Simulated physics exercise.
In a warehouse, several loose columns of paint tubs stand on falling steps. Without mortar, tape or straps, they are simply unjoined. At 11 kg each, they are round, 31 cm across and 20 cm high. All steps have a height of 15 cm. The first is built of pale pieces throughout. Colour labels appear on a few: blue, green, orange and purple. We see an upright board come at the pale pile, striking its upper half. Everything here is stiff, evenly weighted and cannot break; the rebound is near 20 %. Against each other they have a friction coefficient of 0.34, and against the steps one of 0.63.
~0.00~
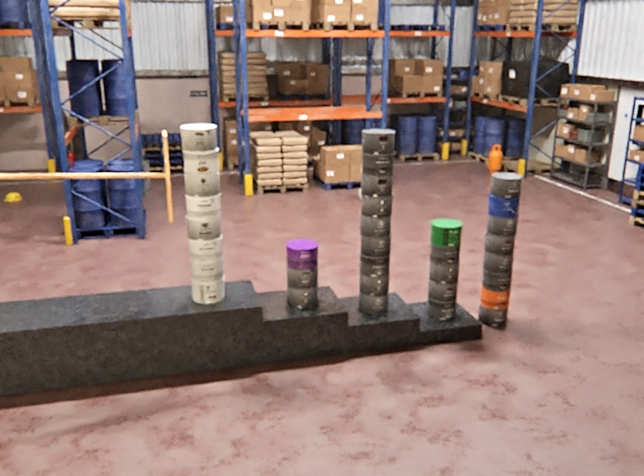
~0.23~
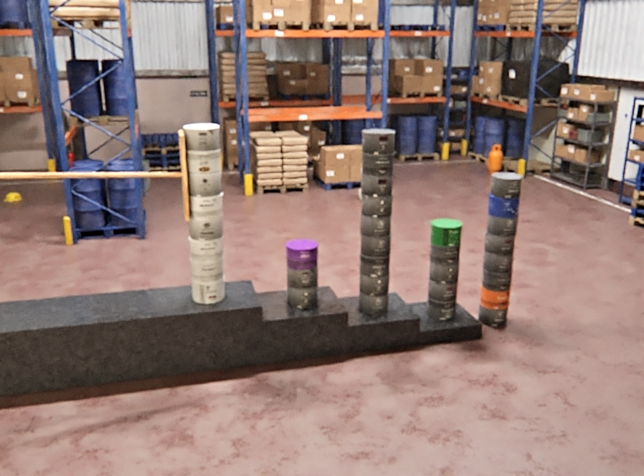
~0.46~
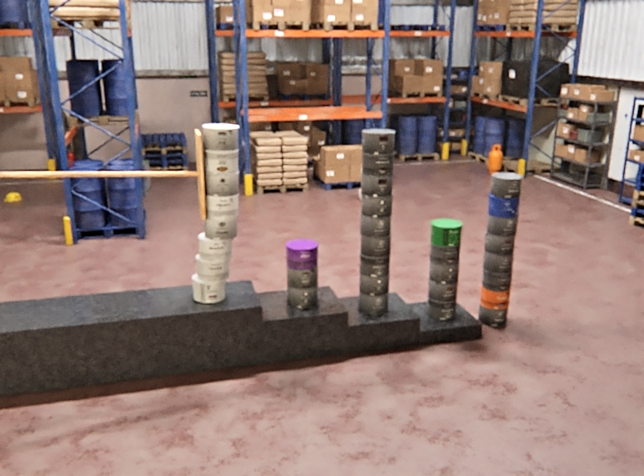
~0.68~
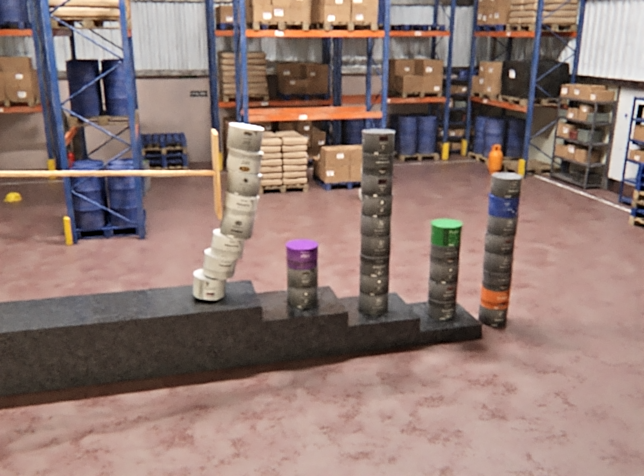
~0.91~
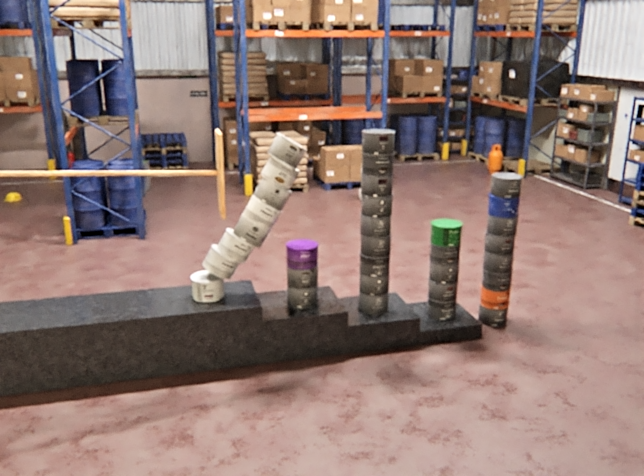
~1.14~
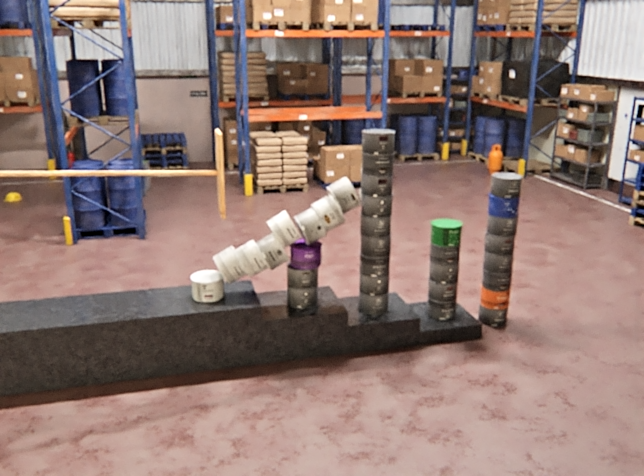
Pale column of stacked tubs bending and toppling rightward onto a shorter purple-topped stack after a horizontal beam pushes its upper half.
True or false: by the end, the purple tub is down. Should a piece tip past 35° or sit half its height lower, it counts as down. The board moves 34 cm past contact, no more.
False; the purple tub holds its place.
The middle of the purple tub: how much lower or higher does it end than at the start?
Height change: About 0 cm lower.
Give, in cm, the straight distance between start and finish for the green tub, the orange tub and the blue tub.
So green shifts 0 cm, orange shifts 0 cm and blue shifts 0 cm.
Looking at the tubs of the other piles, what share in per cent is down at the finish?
Share: Approx. 0 %.
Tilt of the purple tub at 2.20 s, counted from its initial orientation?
I'd estimate close to 0°.
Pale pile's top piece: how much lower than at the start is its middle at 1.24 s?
70 cm.
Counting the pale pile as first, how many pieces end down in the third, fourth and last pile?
Pile by pile: Third 0, fourth 0, last 0.
After 1.24 s, 7 of the pale pile down; none of the 25 other tubs down, 5 disturbed; purple tub shifted 7 cm.
After 1.58 s, 7 of the pale pile down; none of the 25 other tubs down, 10 disturbed; purple tub shifted 11 cm.
After 2.20 s, 7 of the pale pile down; none of the 25 other tubs down, 9 disturbed; purple tub shifted 10 cm.
After 2.88 s, 7 of the pale pile down; none of the 25 other tubs down, 10 disturbed; purple tub shifted 10 cm.
At rest (3.4 s), 7 of the pale pile down; none of the 25 other tubs down, 9 disturbed; purple tub shifted 10 cm; green tub unmoved; blue tub unmoved. As the last picture would show them, middles, purple tub near (312, 253), green tub near (446, 233).
